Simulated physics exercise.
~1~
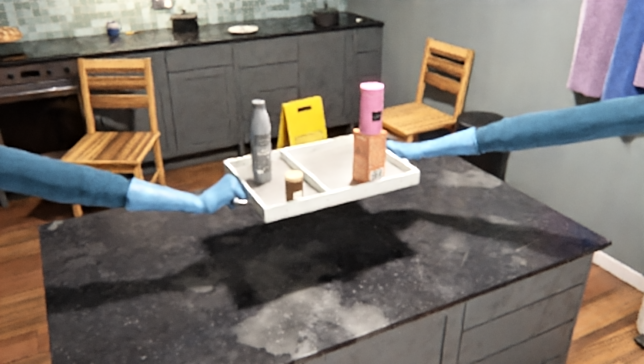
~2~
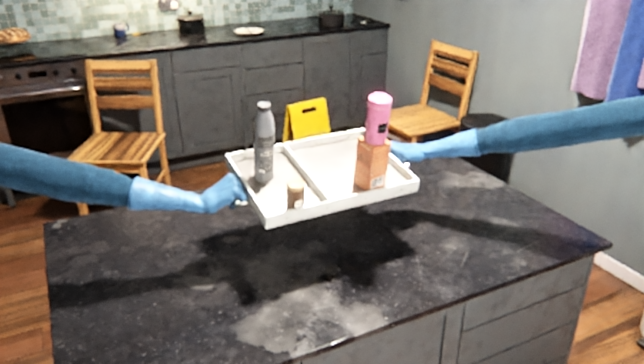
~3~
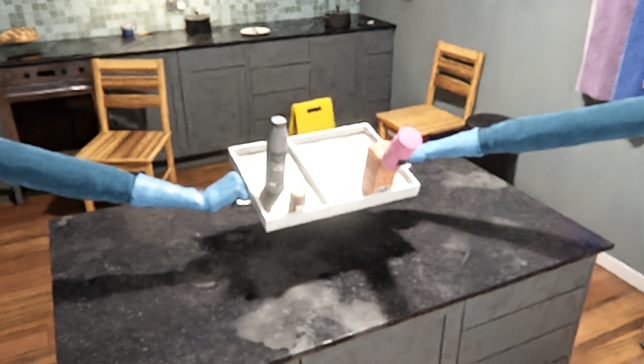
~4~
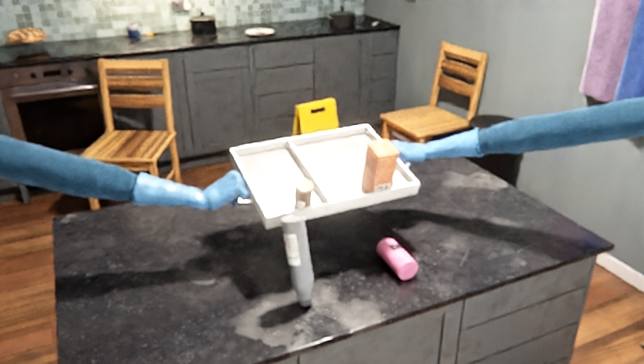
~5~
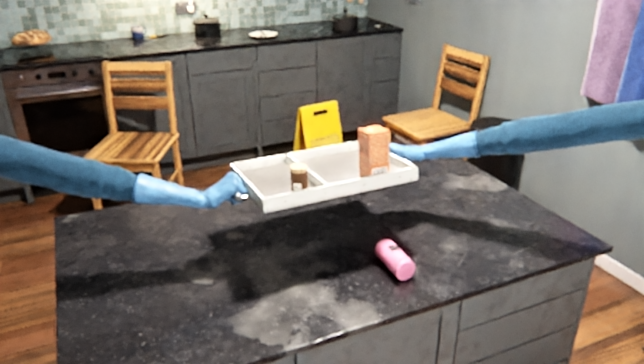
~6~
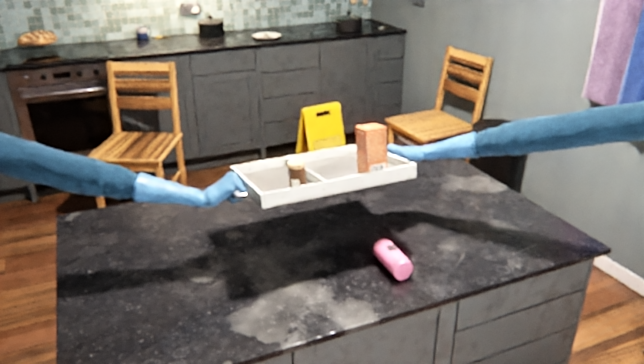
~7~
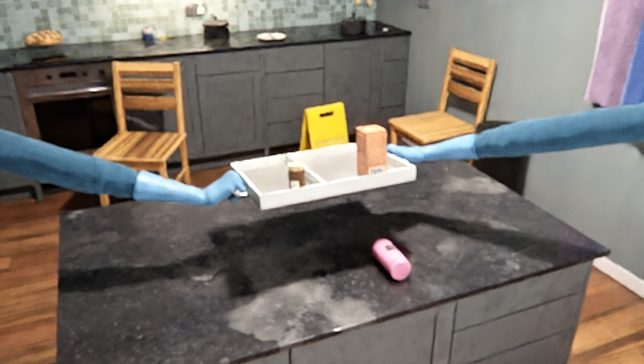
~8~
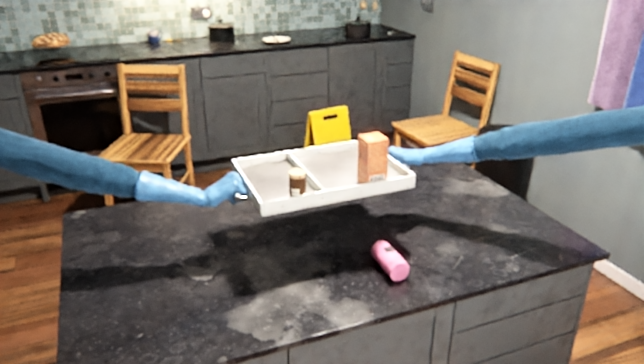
A grey bottle and a pink container slid off a white tray as two blue-gloved hands tipped its near edge down, then tilted it back the other way and levelled it, leaving an orange carton and small brown shaker standing aboard.
